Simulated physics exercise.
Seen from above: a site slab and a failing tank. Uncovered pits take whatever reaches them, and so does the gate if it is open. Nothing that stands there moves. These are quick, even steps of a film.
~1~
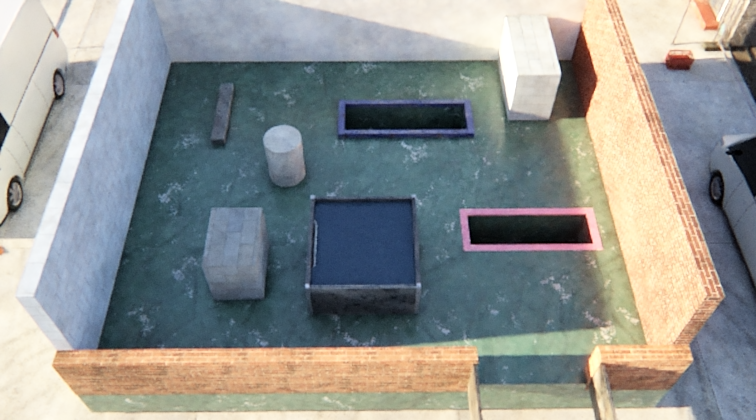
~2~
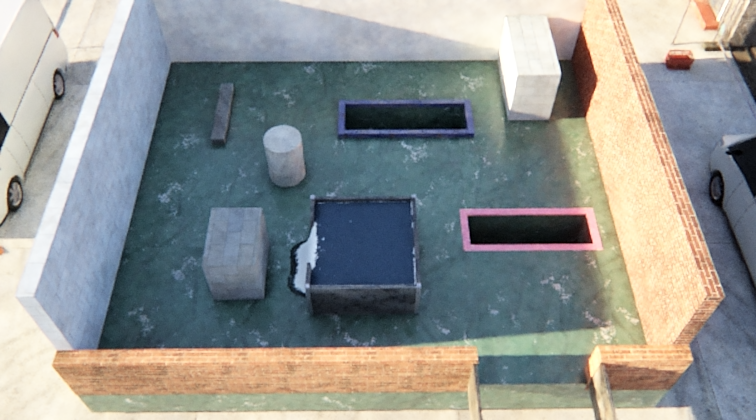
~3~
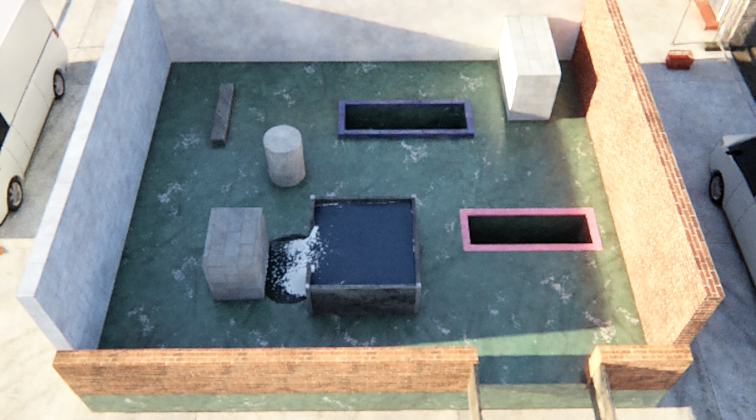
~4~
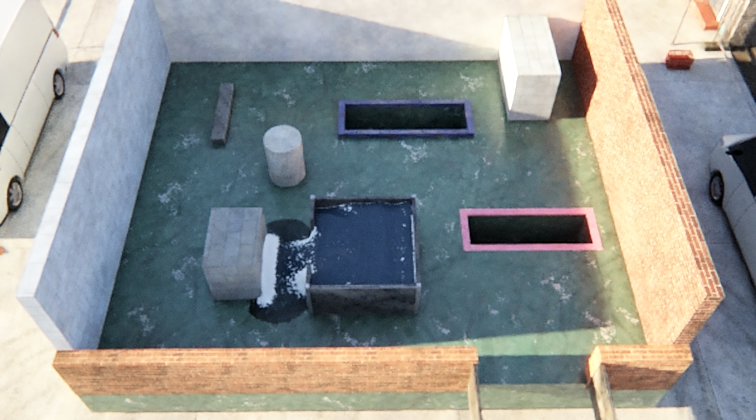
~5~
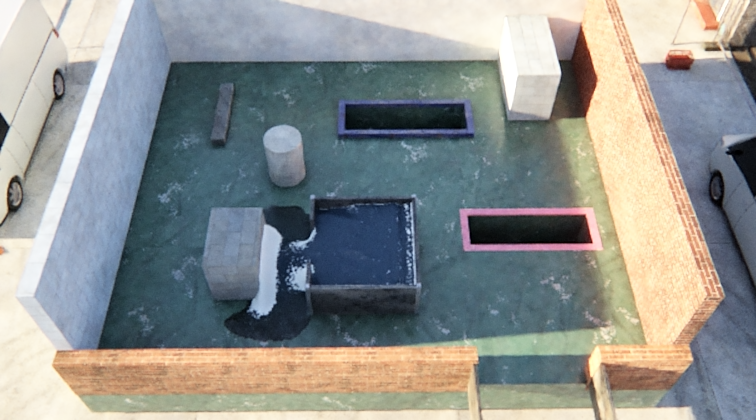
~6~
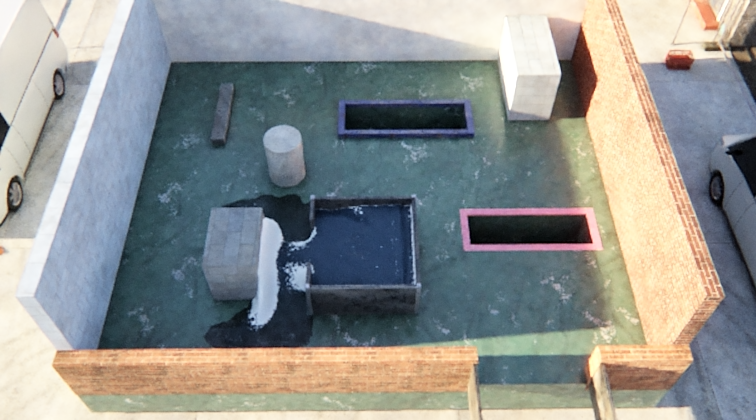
Dark water bursting from the left side of a square tank, foaming against a concrete block and spreading around it across a walled green slab.
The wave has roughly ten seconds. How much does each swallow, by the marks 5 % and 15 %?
In the end: The gate takes not even 5 %; the pink pit takes between 5 and 15 %; the blue pit takes not even 5 %.
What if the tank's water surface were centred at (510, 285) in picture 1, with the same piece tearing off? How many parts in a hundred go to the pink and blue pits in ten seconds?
Parts in a hundred: Pink 0, blue 0.
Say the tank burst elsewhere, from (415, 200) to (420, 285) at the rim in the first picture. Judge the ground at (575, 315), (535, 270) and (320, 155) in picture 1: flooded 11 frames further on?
One after the other: Awash, covered, no water.
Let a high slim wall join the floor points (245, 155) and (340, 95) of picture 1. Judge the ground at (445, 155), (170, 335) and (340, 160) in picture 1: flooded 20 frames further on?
In turn: Wet, flooded, awash.
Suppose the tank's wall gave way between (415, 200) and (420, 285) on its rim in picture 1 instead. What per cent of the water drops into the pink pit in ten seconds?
Parts in a hundred: Pink 50.
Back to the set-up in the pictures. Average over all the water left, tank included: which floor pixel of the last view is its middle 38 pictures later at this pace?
I would point to (313, 227).
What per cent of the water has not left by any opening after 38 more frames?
I make it 98 per cent.
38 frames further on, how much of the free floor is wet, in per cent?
Some 70 per cent.
A moment on, water covers 15 % of the floor; the gate 0 %, the pink pit 0 %, the blue pit 0 %.
Next, water covers 30 % of the floor; the gate 0 %, the pink pit 0 %, the blue pit 0 %.
Then, water covers 50 % of the floor; the gate 0 %, the pink pit 0 %, the blue pit 0 %.
Later, water covers 70 % of the floor; the gate 1 %, the pink pit 1 %, the blue pit 0 %.
In the end, water covers 85 % of the floor; the gate 3 %, the pink pit 8 %, the blue pit 0 %.
